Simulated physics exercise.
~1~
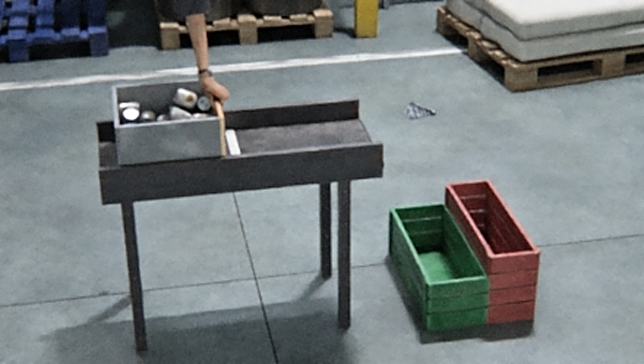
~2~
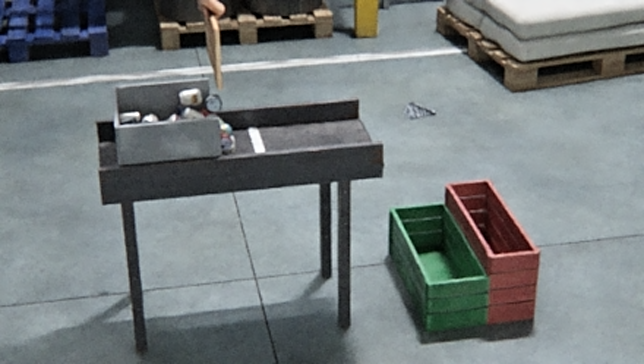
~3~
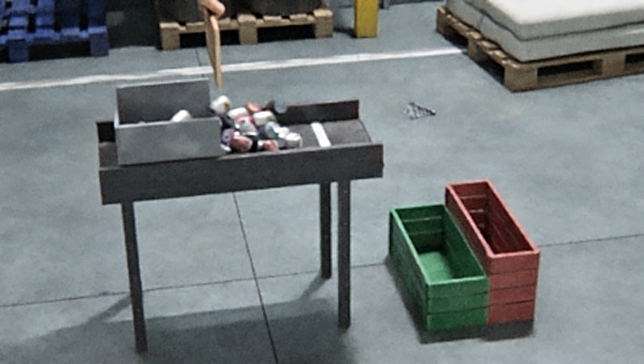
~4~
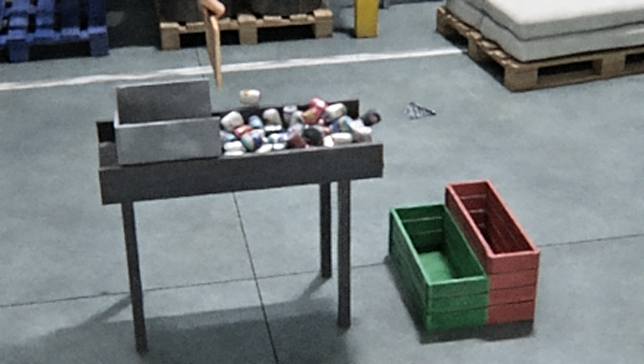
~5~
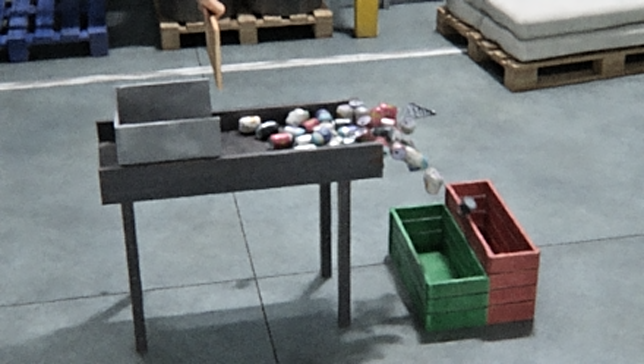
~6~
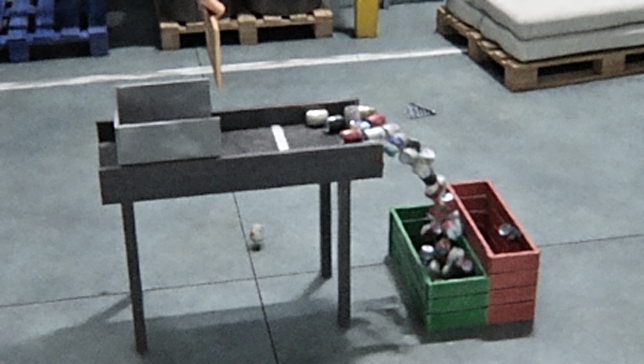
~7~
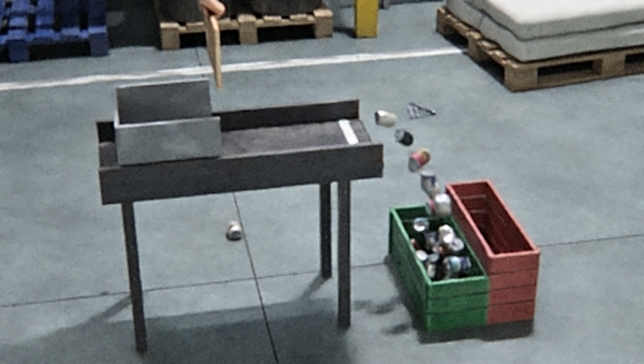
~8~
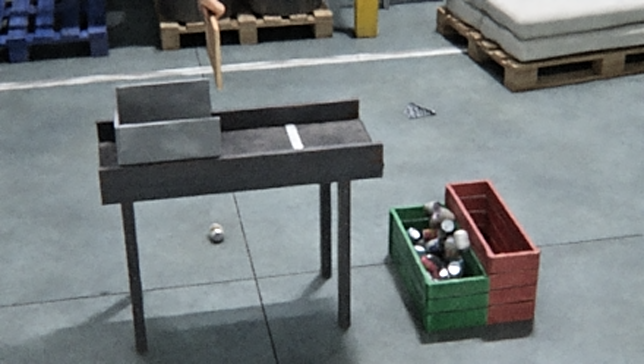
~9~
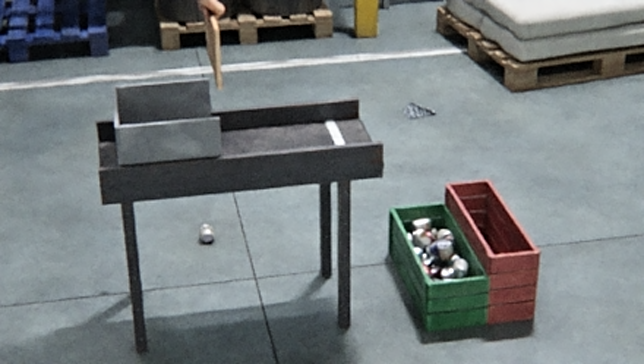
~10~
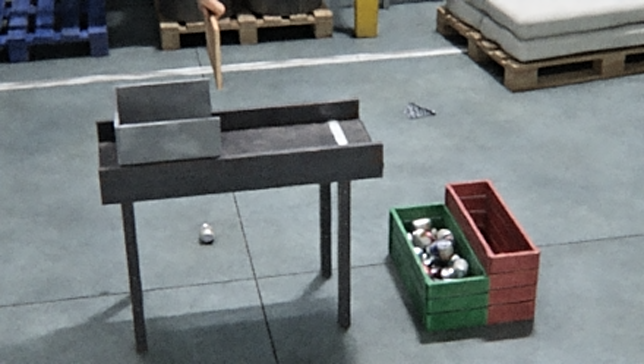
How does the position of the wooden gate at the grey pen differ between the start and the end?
At the start the gate stands upright at the right side of the pen, holding the cans in. At the end it is still upright but held up above the pen and belt, leaving that side open.
